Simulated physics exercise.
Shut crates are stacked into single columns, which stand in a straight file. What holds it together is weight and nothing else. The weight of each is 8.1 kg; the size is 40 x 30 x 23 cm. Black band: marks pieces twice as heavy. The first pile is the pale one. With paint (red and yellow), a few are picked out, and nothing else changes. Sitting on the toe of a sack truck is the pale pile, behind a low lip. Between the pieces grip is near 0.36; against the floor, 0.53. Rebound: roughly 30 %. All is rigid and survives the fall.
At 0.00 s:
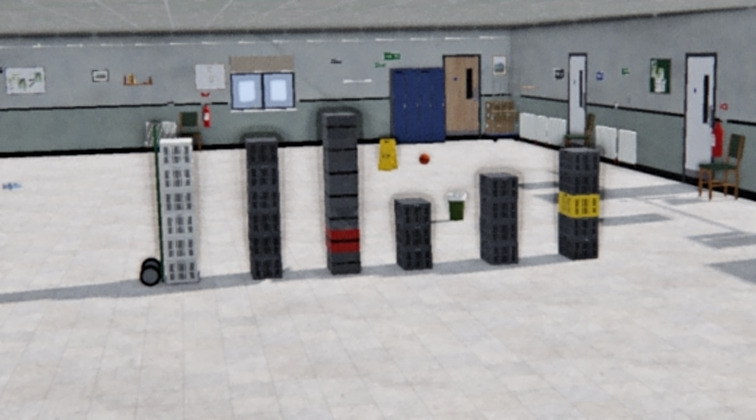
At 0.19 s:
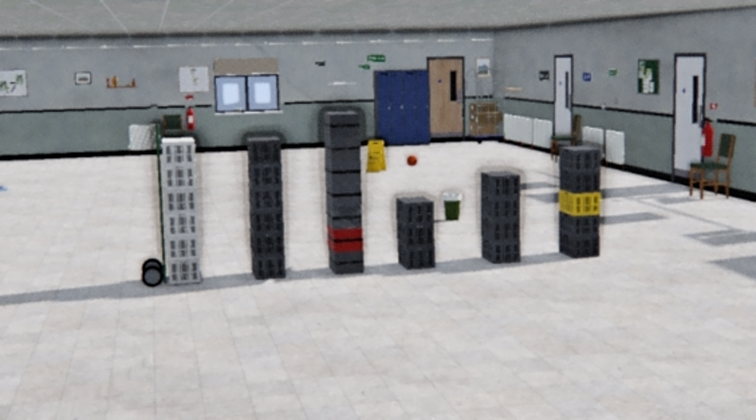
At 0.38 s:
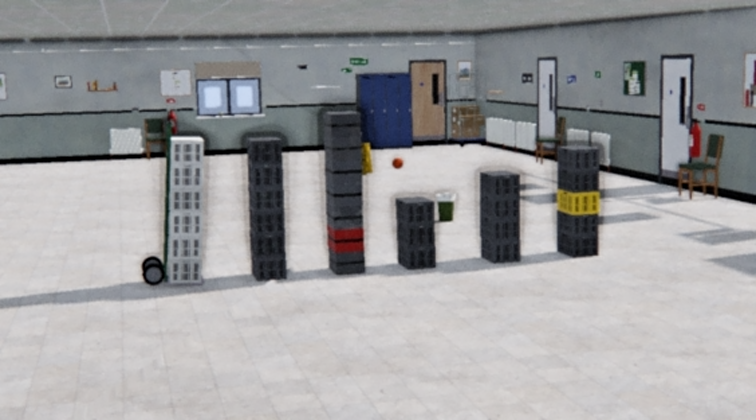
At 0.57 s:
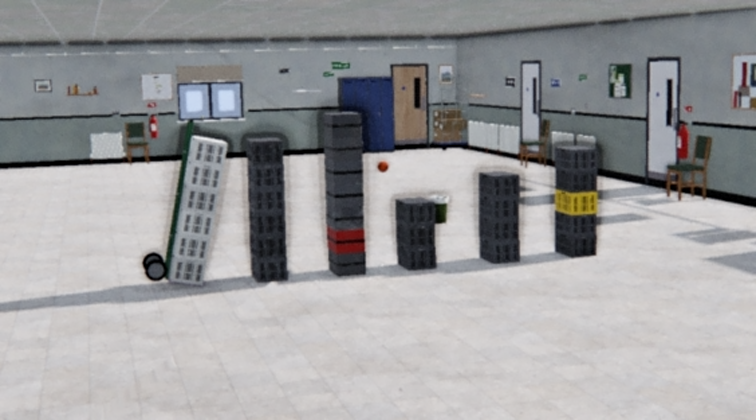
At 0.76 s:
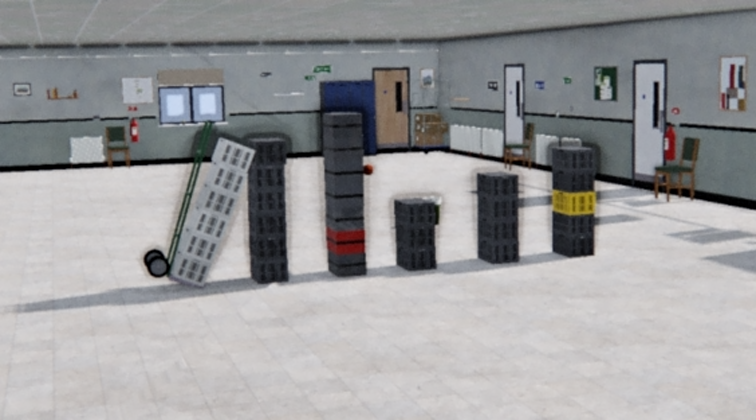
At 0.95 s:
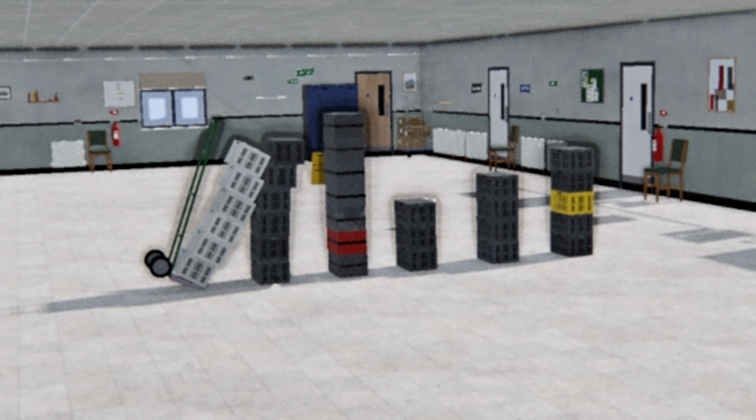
In this clip, a green hand truck and its pale stack of crates tilt rightward toward a row of five dark stacks with red and yellow accents, the pale stack leaning against its nearest neighbour as the view shifts slightly.
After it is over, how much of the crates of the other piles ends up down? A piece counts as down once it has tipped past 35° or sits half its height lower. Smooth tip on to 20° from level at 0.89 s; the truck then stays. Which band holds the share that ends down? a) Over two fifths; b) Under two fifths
Option a: Over two fifths.
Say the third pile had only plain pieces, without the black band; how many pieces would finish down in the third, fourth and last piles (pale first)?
Then the third pile would have 6 down, the fourth 2, and the last 0.
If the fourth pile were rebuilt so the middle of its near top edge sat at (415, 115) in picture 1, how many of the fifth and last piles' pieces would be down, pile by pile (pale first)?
Result: Fifth pile 3, last pile 4.
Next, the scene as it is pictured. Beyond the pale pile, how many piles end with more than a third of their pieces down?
Count: 5.
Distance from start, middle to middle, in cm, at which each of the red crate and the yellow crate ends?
Well, the red finishes 50 cm from where it began, while the yellow finishes 80 cm from its start.
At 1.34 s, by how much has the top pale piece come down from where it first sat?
I'd put it at close to 20 cm below where it started.
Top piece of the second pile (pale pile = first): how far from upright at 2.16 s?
Lean: Near 30 degrees.
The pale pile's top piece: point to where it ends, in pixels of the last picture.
(321, 211).
Around 1.34 s, 6 of the pale pile down; none of the 25 other crates down, 6 disturbed.
Around 2.16 s, 6 of the pale pile down; 5 of the 25 other crates down; red crate tipped 16°.
Around 2.82 s, 6 of the pale pile down; 12 of the 25 other crates down; red crate tipped 50°, 16 cm lower.
Around 3.80 s, 6 of the pale pile down; 21 of the 25 other crates down; red crate tipped 49°, 16 cm lower; yellow crate tipped 42°, 12 cm lower.
Finally (5.0 s), 6 of the pale pile down; 21 of the 25 other crates down; yellow crate on its side; red crate tipped 49°, 16 cm lower. That is 84 per cent. Seen by the last camera, middles, yellow crate near (623, 236), red crate near (389, 252).
